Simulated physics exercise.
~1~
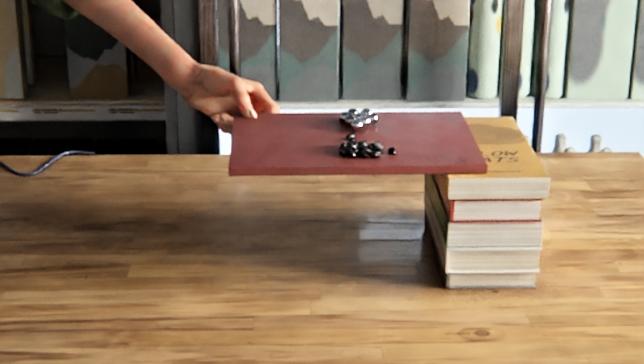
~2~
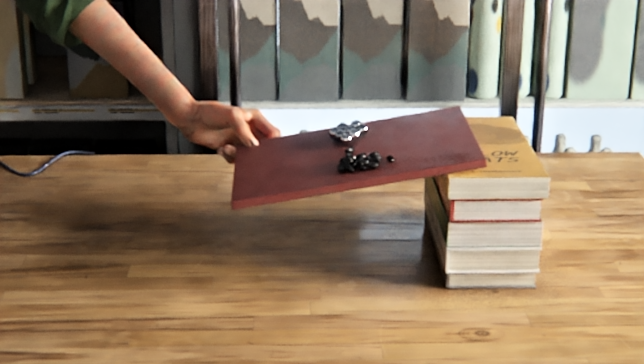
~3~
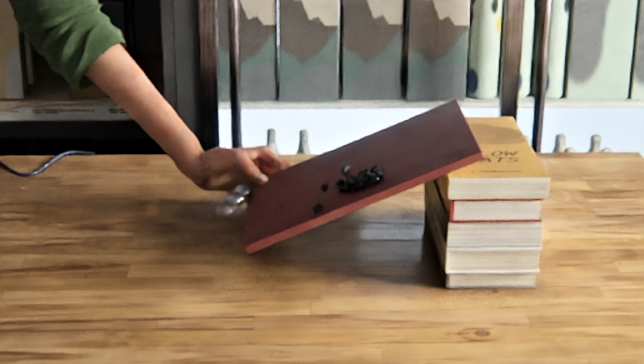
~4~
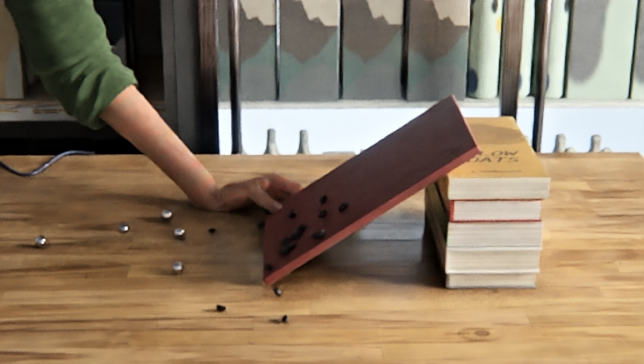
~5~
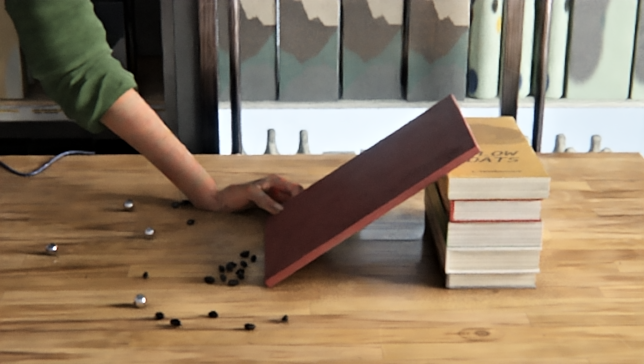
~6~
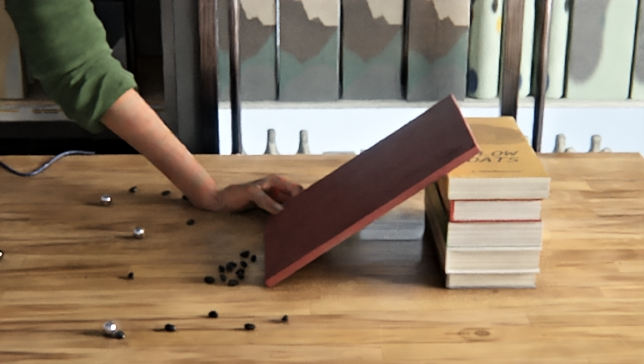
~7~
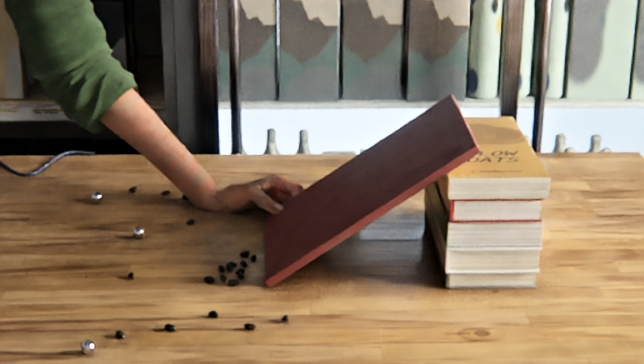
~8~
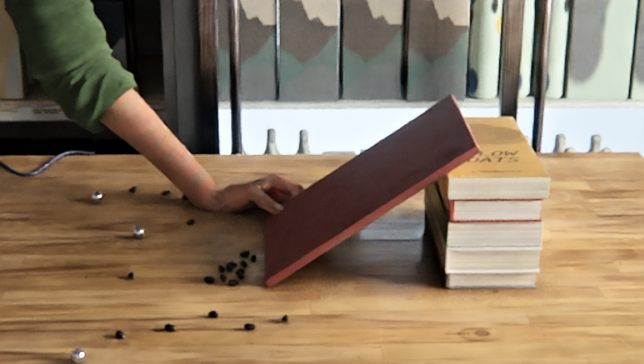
At first, a hand holds the left end of a reddish board level, its right end resting on a stack of books, with shiny silver balls at the back and small dark pieces in front. The hand lowers its end, and the silver balls slide down first and spill off to the left. As the board steepens, the dark pieces slide after them and scatter on the wooden counter. The board comes to rest, sloping and empty, with the hand still on it. The balls roll farther left, some leaving view, while most dark pieces stay near its lower edge.
